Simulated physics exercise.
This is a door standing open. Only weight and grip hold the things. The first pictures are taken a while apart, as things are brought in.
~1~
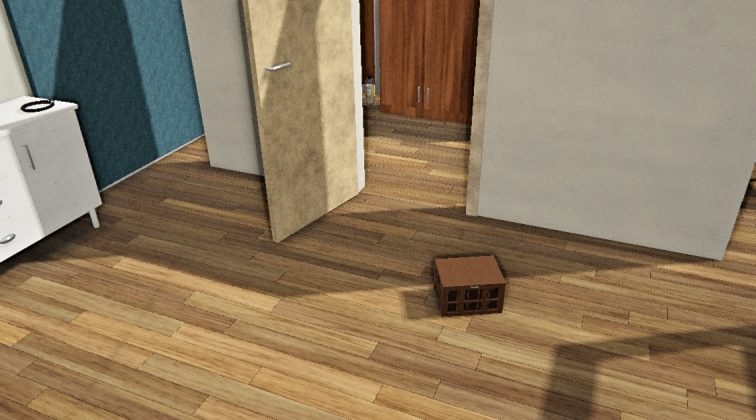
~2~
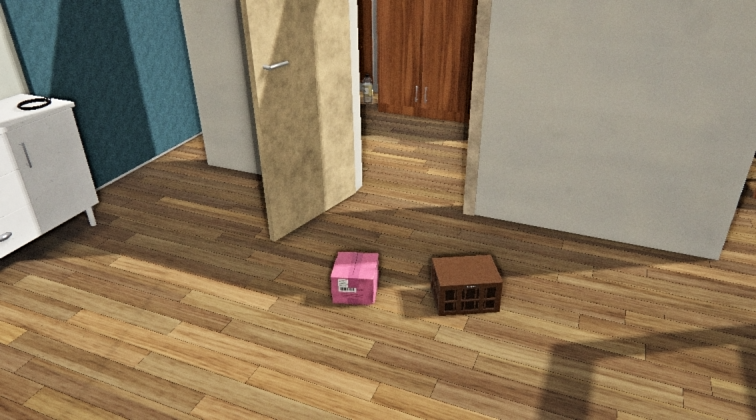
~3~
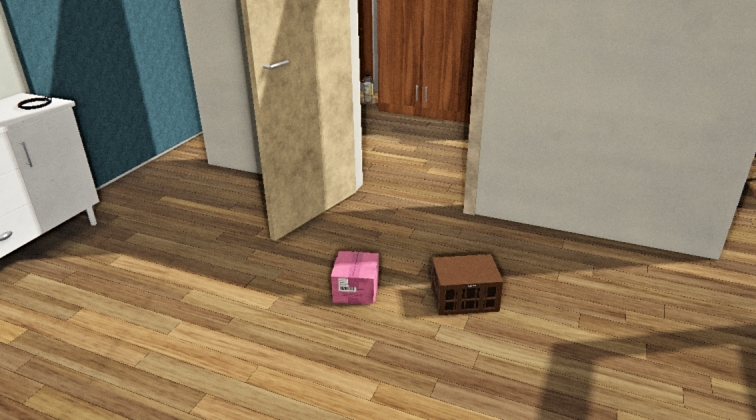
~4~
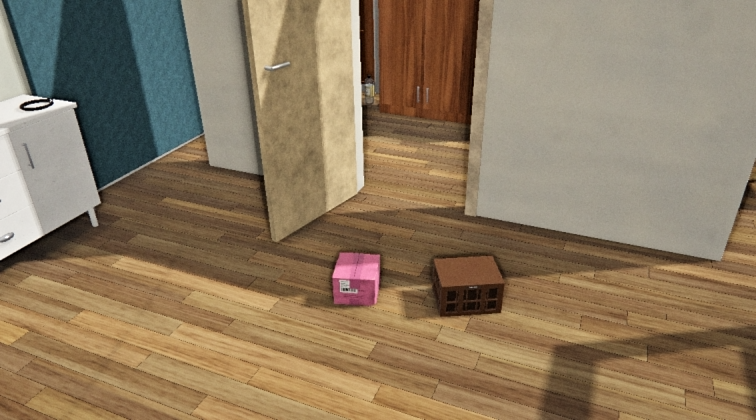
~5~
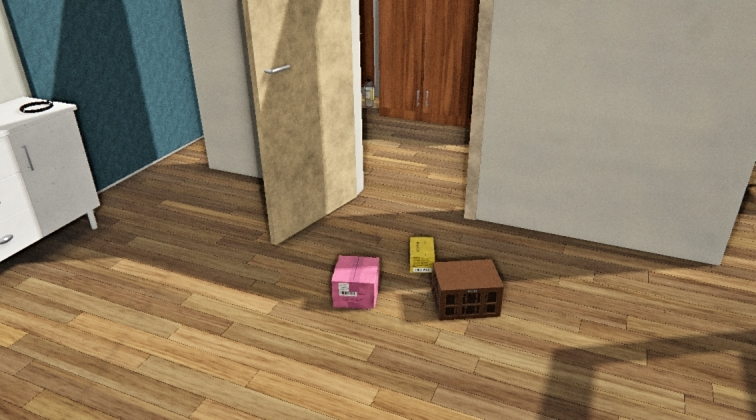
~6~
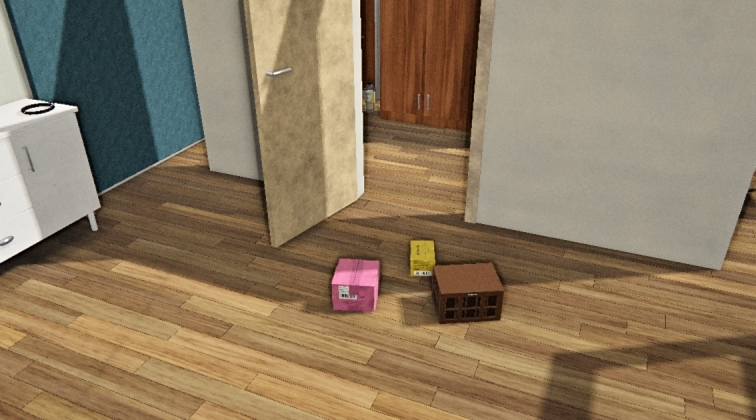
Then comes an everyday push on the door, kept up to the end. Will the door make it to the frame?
In the end the door closes.
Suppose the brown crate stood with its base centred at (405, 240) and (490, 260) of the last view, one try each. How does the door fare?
In the first case it is blocked; in the second case it shuts.
Then, 0.50 s later than the last frame, door 87° open.
Then, 0.90 s later than the last frame, door 57° open.
Then, 1.20 s later than the last frame, door 31° open.
Then, 1.50 s later than the last frame, door 6° open.
When it is over, door 0° open; all 3 as before. End places, in pixels of the last picture, yellow box near (422, 258).
